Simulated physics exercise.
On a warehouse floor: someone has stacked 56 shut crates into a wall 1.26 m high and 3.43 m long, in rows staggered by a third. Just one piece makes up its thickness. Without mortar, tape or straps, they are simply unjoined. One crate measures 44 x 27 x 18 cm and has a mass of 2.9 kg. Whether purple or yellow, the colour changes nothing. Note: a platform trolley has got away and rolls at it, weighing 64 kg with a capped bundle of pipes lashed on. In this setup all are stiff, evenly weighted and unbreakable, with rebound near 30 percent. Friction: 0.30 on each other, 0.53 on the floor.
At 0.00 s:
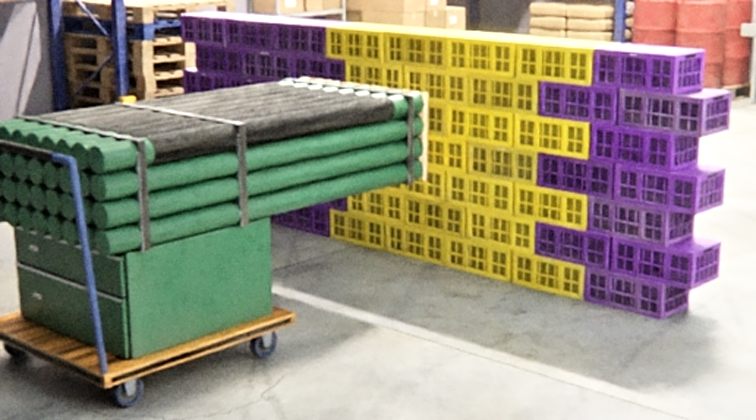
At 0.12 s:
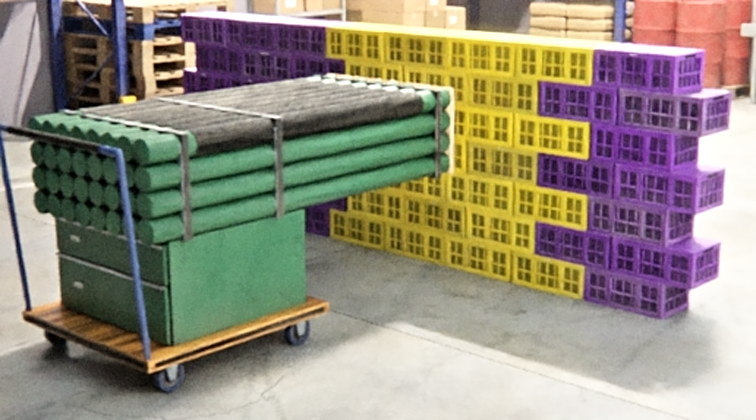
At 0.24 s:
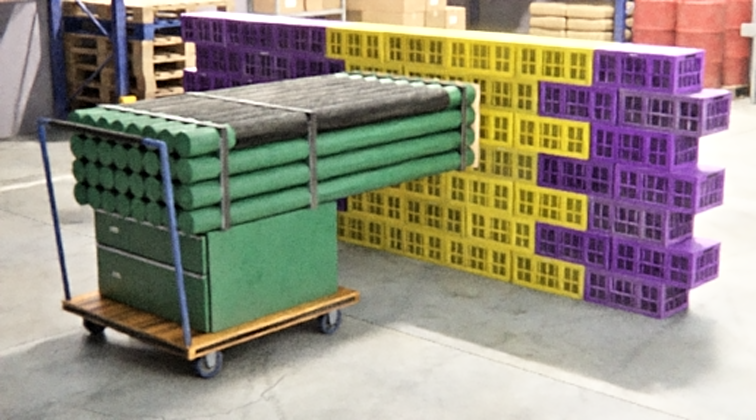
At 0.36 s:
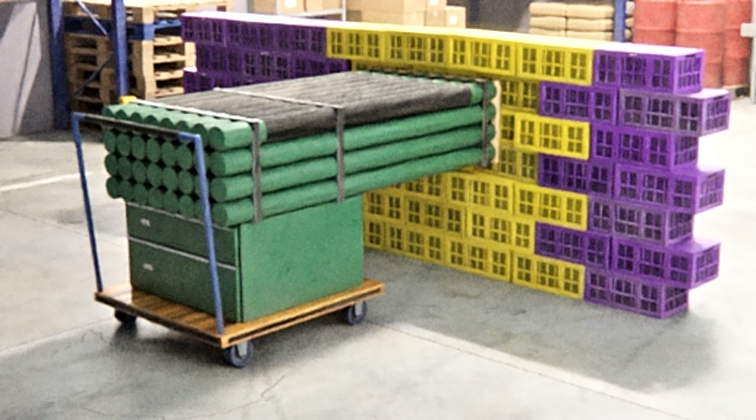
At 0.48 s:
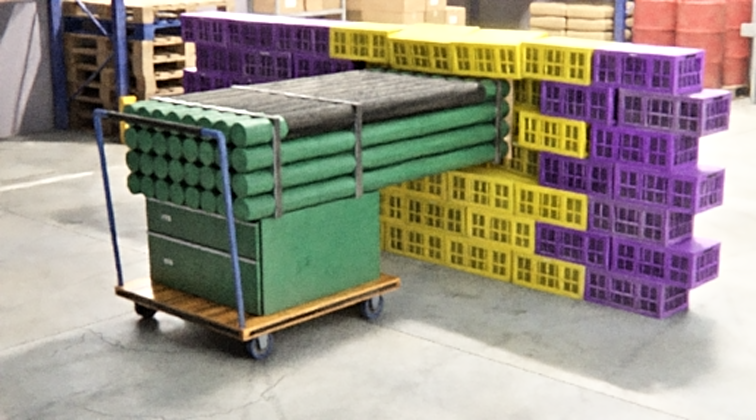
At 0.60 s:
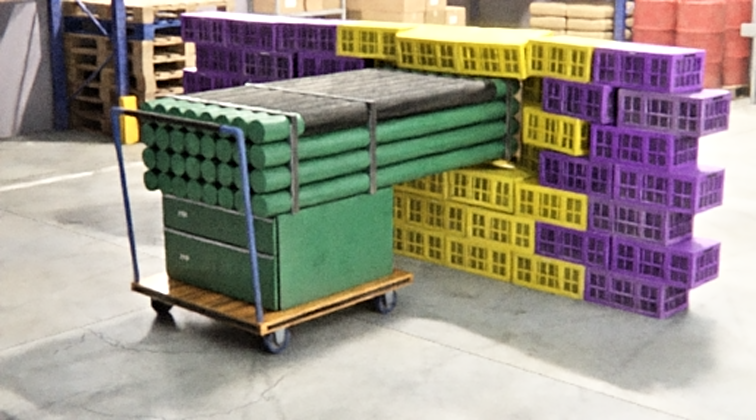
A long wall of stacked purple and yellow crates, yellow through the middle and purple toward both ends, crosses a warehouse floor, seen from slightly above by a still camera. In front at left, a blue-handled platform trolley carries a green cabinet topped with strapped green rolls. The trolley rolls rightward, its load meets the wall and pushes in, shifting and tilting nearby yellow crates.
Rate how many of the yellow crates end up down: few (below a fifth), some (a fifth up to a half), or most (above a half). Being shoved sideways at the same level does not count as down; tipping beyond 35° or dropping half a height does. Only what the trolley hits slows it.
Most.
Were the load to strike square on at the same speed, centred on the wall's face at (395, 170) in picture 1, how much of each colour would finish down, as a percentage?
Then purple would be 50 per cent down and yellow 80 per cent.
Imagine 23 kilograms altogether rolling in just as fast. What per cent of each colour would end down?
Down by colour: Purple 0, yellow 0 per cent.
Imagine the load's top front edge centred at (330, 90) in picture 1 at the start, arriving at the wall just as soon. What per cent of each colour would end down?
Purple 10%, yellow 40%.
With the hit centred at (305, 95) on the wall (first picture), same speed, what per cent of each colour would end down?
The purple ones would be 30 per cent down and the yellow ones 40 per cent.
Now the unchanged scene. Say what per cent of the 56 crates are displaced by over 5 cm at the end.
That comes to 35 in a hundred.
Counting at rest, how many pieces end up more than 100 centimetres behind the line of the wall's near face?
I'd put it near 8.
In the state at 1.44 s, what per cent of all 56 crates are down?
35 percent by then.
After 0.96 s, load 47 cm past the wall's line, still rolling; 9 of the 25 yellow crates down (9 of 56 in all colours); top yellow crate leaning 22°, 6 cm lower.
After 1.44 s, load 69 cm past the wall's line, still rolling; 15 of the 25 yellow crates down (19 of 56 in all colours); top yellow crate on its side.
At rest (3.5 s), load 94 cm past the wall's line, stopped; 15 of the 25 yellow crates down (19 of 56 in all colours); top yellow crate upside down; top purple crate unmoved. That is 60 per cent. As the last picture would show them, middles, top yellow crate near (487, 179), top purple crate near (265, 33).
